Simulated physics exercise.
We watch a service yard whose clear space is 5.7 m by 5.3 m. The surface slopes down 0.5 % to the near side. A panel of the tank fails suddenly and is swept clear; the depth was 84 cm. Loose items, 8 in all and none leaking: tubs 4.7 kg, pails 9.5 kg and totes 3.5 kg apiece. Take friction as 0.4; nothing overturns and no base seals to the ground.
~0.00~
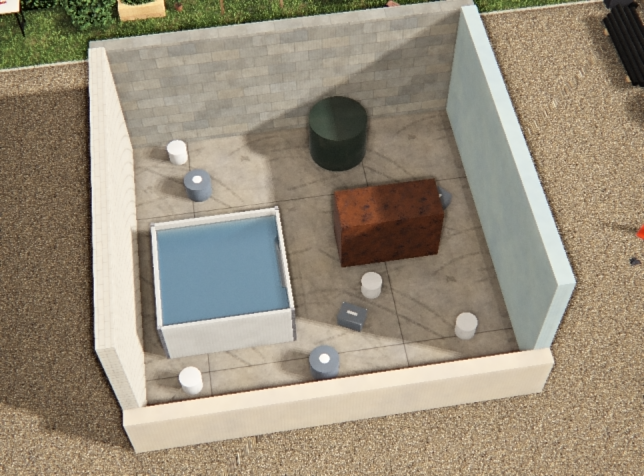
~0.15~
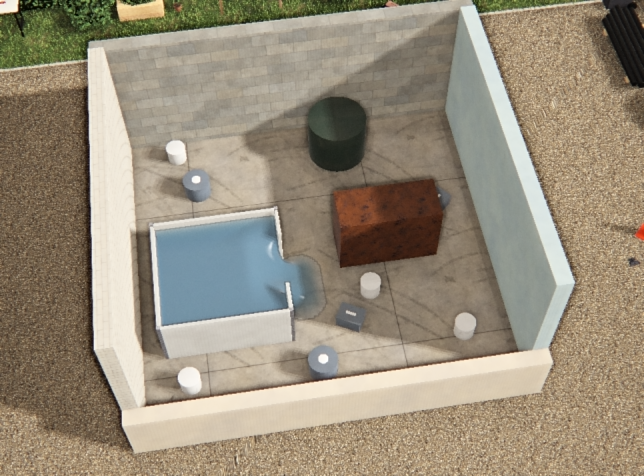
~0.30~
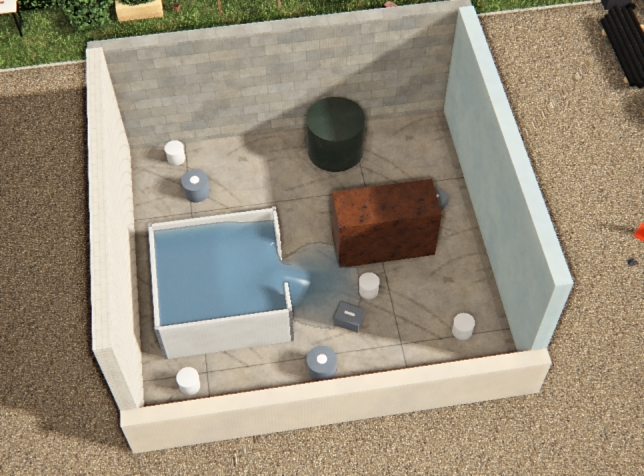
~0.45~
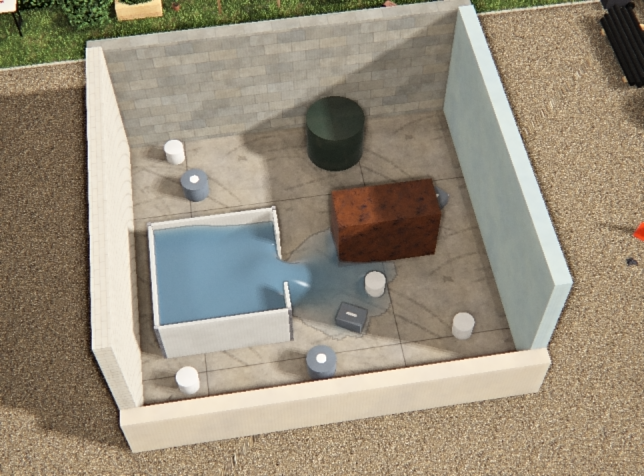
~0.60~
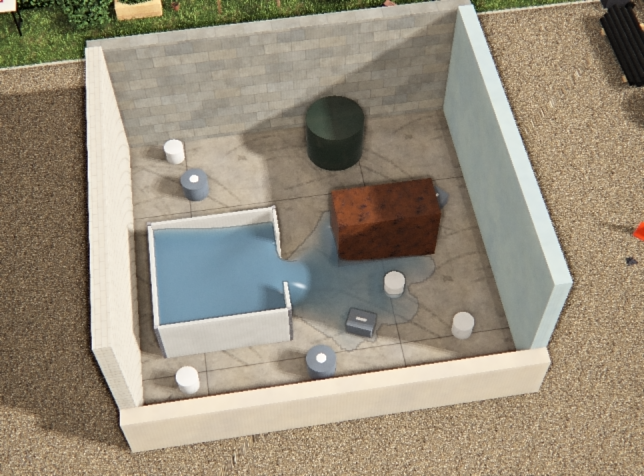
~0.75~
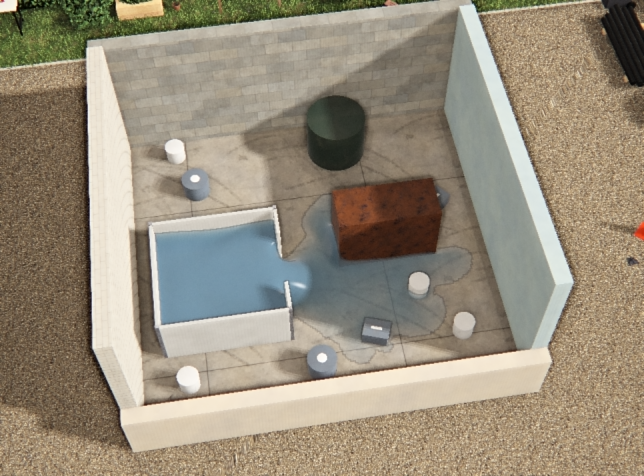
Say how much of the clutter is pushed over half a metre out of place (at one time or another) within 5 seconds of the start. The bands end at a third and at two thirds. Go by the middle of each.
That comes to at least two thirds.
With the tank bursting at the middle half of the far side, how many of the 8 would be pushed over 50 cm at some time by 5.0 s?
Then 4.
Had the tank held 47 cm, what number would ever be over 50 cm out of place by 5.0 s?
In that case 4 of them.
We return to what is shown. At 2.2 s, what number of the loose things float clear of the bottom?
I count 2.
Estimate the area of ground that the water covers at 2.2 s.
About 20 m2.
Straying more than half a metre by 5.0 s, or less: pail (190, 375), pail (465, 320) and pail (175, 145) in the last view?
In turn: Under, past it, over.
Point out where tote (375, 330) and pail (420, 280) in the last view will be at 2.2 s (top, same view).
Near (463, 353) and (451, 335).
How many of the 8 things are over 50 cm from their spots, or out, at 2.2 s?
By then 3.
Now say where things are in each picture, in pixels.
In the first picture, a pail at (372, 281) rests on the ground; a tote at (352, 313), on the bottom; 3.3 m2 under water; 0 of 8 have shifted.
In the second picture, a pail at (371, 281), on the bottom; a tote at (351, 313), on the bottom; 3.9 m2 under water; 0 of 8 have shifted.
In the third picture, a pail at (369, 281), on the bottom; a tote at (350, 314), on the bottom; 4.8 m2 under water; 0 of 8 have shifted.
In the fourth picture, a pail at (375, 280), on the bottom, 10 cm from its start; a tote at (352, 314), on the bottom, 4 cm from its start; 5.4 m2 under water; 1 of 8 have shifted.
In the fifth picture, a pail at (395, 280), on the bottom, 41 cm from its start; a tote at (361, 320), on the bottom, 23 cm from its start; water covers 6.2 m2; 2 of 8 have shifted.
In the sixth picture, a pail at (419, 281) rests on the ground, 78 cm from its start; a tote at (377, 328) rests on the ground, 49 cm from its start; 7.7 m2 under water; 2 of 8 have shifted.
After 1.1 s 2 of 8 are over 50 cm from their spots; 0 afloat.
After 2.2 s 3 of 8 are over 50 cm from their spots; 2 afloat.
After 3.5 s 4 of 8 are over 50 cm from their spots; 3 afloat.
After 5.0 s 7 of 8 are over 50 cm from their spots, and 7 have been at some point; 4 afloat.
